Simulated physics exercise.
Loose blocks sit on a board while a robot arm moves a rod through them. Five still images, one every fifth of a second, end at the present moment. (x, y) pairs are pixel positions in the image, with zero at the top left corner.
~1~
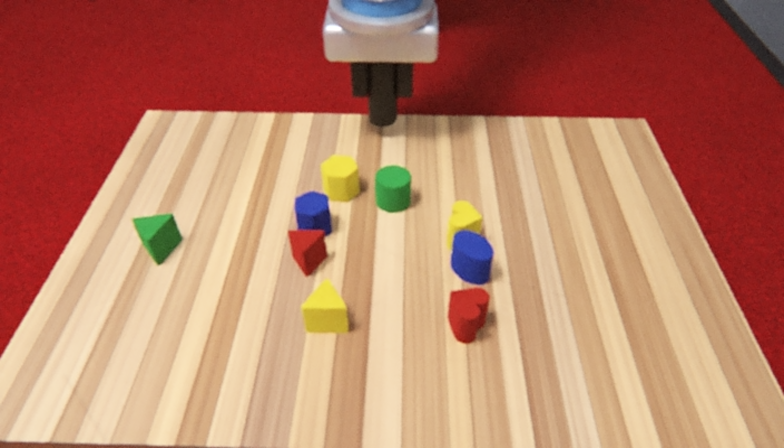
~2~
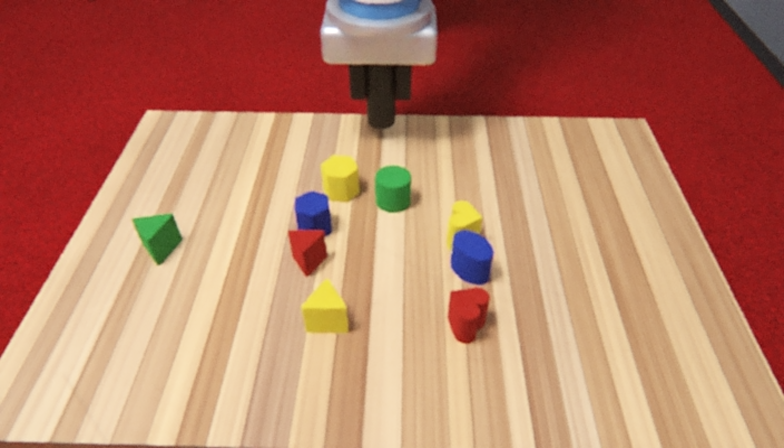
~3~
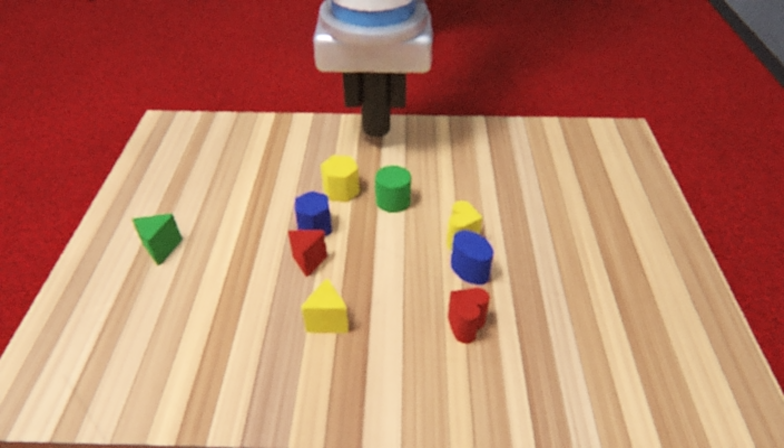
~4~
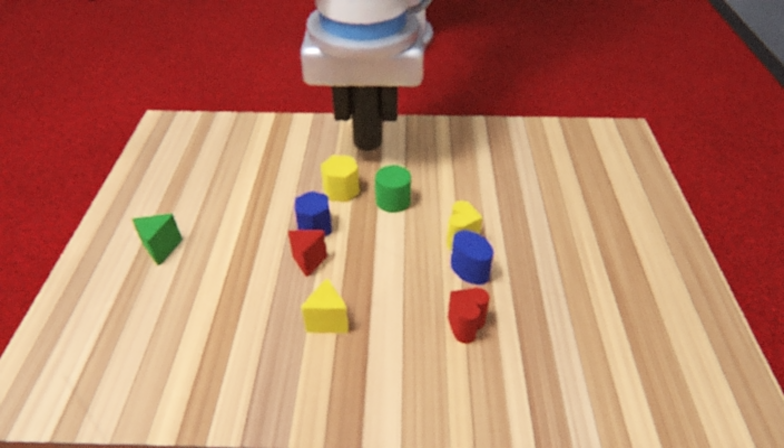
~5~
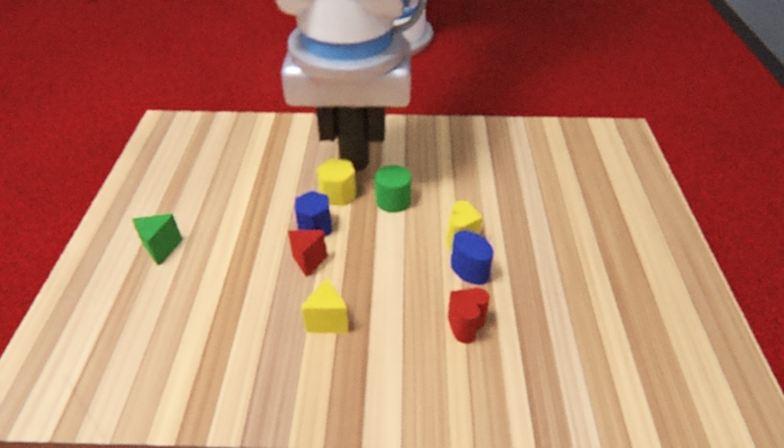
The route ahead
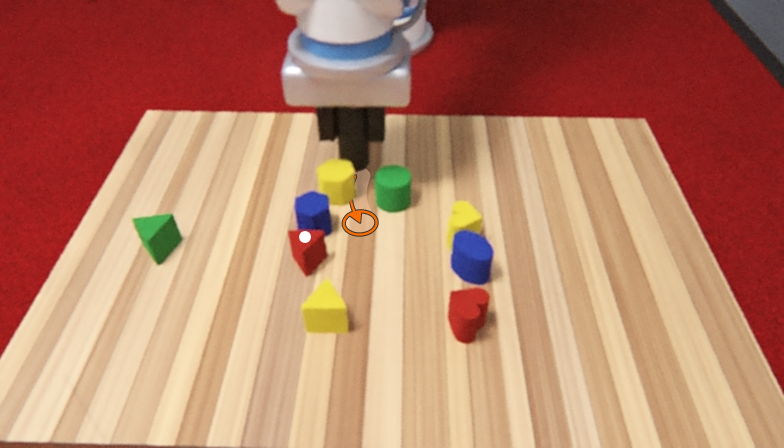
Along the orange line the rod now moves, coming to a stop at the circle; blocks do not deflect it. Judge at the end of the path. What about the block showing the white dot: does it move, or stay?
By the last moment, the block showing the white dot will still be in its place.
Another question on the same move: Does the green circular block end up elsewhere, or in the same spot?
By the end it is where it was.
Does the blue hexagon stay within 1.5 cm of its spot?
I believe not.
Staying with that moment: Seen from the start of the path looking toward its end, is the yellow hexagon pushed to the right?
It seems so.
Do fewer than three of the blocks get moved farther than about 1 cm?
Answer: Yes.
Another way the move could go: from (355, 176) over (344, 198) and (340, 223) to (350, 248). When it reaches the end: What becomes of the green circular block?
That one stays where it is.
Drawn move, from (355, 176) over (351, 191) and (352, 207) to (360, 223); the dot is on the red triangle.
The first path, step by step. Halfway along, rod at (350, 186); blue hexagon at (302, 210); yellow hexagon at (321, 187), turned 45° clockwise.
At the end, rod at (359, 209); red triangle still; blue hexagon at (296, 214), turned 20° anticlockwise; yellow hexagon at (318, 191), turned 65° clockwise; green circular block still.
